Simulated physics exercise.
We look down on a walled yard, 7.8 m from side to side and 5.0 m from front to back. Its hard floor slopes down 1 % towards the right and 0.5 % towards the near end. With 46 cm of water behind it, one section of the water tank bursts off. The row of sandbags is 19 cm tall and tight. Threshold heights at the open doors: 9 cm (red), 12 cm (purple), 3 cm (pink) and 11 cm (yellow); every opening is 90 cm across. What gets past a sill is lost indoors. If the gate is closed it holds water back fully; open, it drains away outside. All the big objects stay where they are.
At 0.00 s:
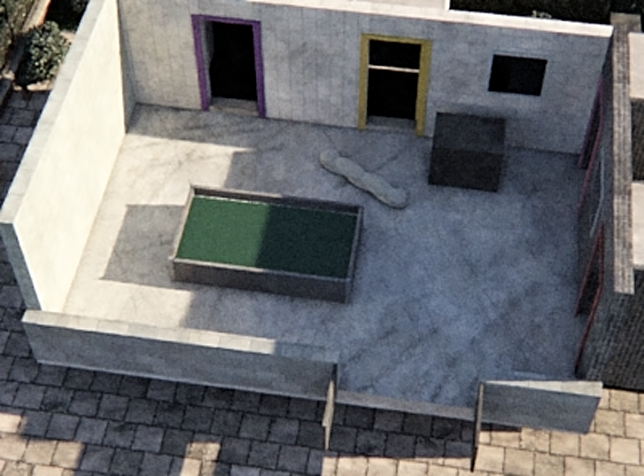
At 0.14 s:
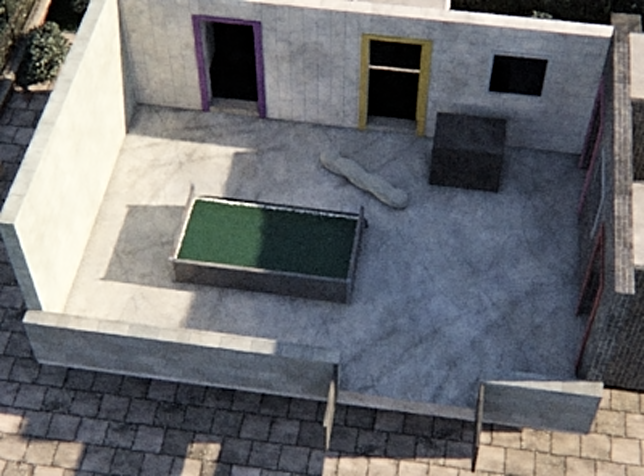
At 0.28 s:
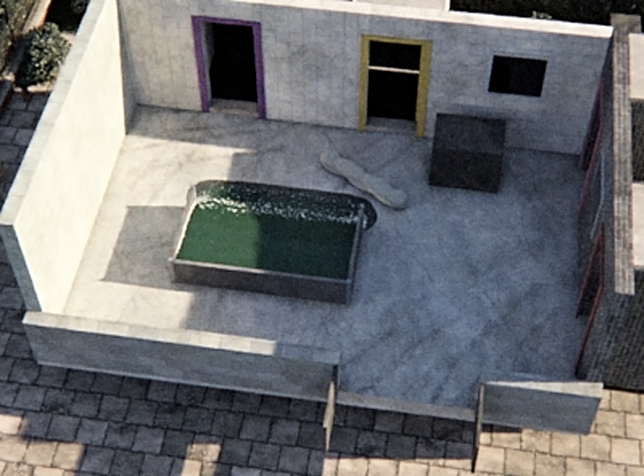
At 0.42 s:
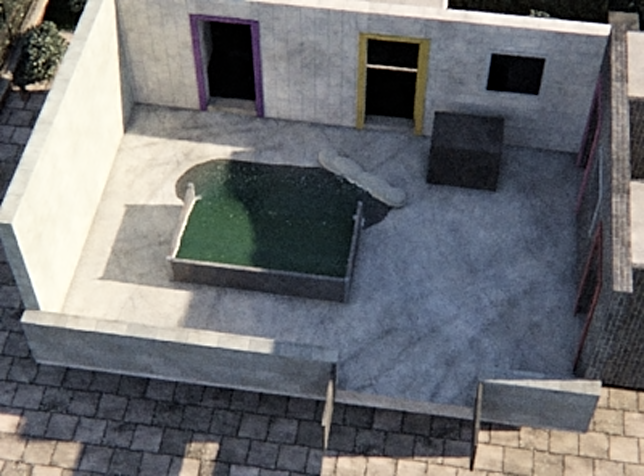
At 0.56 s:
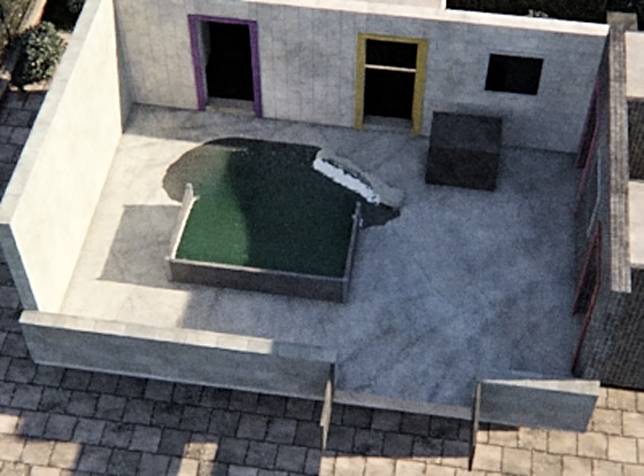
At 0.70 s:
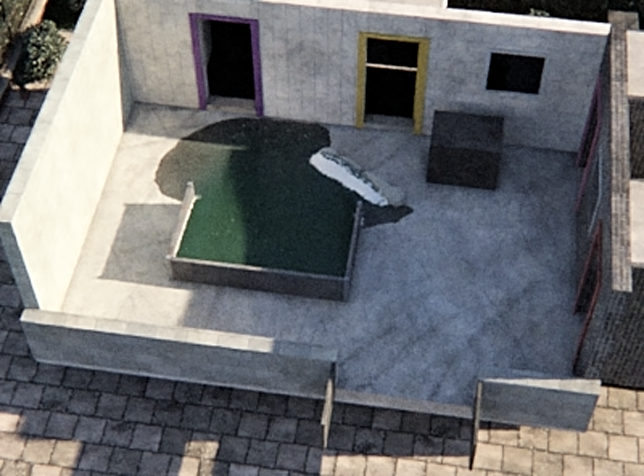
Walled yard seen from above, with water bursting from the far side of a tank and spreading around a pale, low block.
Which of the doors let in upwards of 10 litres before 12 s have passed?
The water let in: At the red door it stays under the limit; at the purple door it goes over the limit; at the pink door it goes over the limit; at the yellow door it keeps below the limit.
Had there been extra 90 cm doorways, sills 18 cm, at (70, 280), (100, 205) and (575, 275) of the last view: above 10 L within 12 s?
In turn: Not over, under, under.
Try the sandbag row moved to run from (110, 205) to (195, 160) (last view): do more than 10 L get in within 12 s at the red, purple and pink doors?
Then: Red below, purple above, pink over.
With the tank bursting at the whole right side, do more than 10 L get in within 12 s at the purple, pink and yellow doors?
Then: Purple below, pink above, yellow under.
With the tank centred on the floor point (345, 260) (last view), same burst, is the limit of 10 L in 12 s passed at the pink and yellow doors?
Then: Pink over, yellow above.
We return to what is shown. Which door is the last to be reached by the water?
It is the red one.
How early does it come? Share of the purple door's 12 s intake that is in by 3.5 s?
About 95 per cent.
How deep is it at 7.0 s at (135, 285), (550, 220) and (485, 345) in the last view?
Roughly 4, 2 and 2 cm, in turn.
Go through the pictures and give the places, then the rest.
In the first frame, the water tank at (268, 235) is whole and still, 46 cm deep.
In the second frame, water pours out on the water tank's far side and has run 1.4 m, to a hidden place; typically 4 cm deep outside, 46 cm at the water tank's back.
In the third frame, the front is at a hidden place, 1.5 m from the gap on the water tank's far side; 1.6 m2 of floor is under water; 46 cm left at the back of the water tank.
In the fourth frame, the front is at (385, 205), 1.8 m from the gap on the water tank's far side; 3.0 m2 of floor is under water; 44 cm left at the back of the water tank.
In the fifth frame, the front is at (193, 155), 2.0 m from the gap on the water tank's far side; 4.3 m2 of floor is under water; 38 cm left at the back of the water tank.
In the sixth frame, the front is at (216, 128), 2.3 m from the gap on the water tank's far side; 5.4 m2 of floor is under water; 39 cm left at the back of the water tank.
After 1.4 s water covers 25 % of the floor and is deepest (36 cm) near (282, 125); red door not reached, purple door 22 cm at the sill, 9 L in, pink door not reached, yellow door not reached.
After 2.2 s water covers 35 % of the floor and is deepest (28 cm) near (282, 125); red door not reached, purple door 23 cm at the sill, 44 L in, pink door not reached, yellow door 9 cm at the sill, 0 L in.
After 3.5 s water covers 55 % of the floor and is deepest (22 cm) near (142, 109); red door not reached, purple door 13 cm at the sill, 73 L in, pink door 6 cm at the sill, 2 L in, yellow door 6 cm at the sill, 0 L in.
After 7.0 s water covers 80 % of the floor and is deepest (12 cm) near (52, 336); red door 7 cm at the sill, 0 L in, purple door 5 cm at the sill, 75 L in, pink door 5 cm at the sill, 31 L in, yellow door 6 cm at the sill, 0 L in.
After 12.0 s water covers 90 % of the floor and is deepest (11 cm) near (567, 405); red door 9 cm at the sill, 0 L in, purple door 2 cm at the sill, 76 L in, pink door 4 cm at the sill, 39 L in, yellow door 4 cm at the sill, 0 L in.
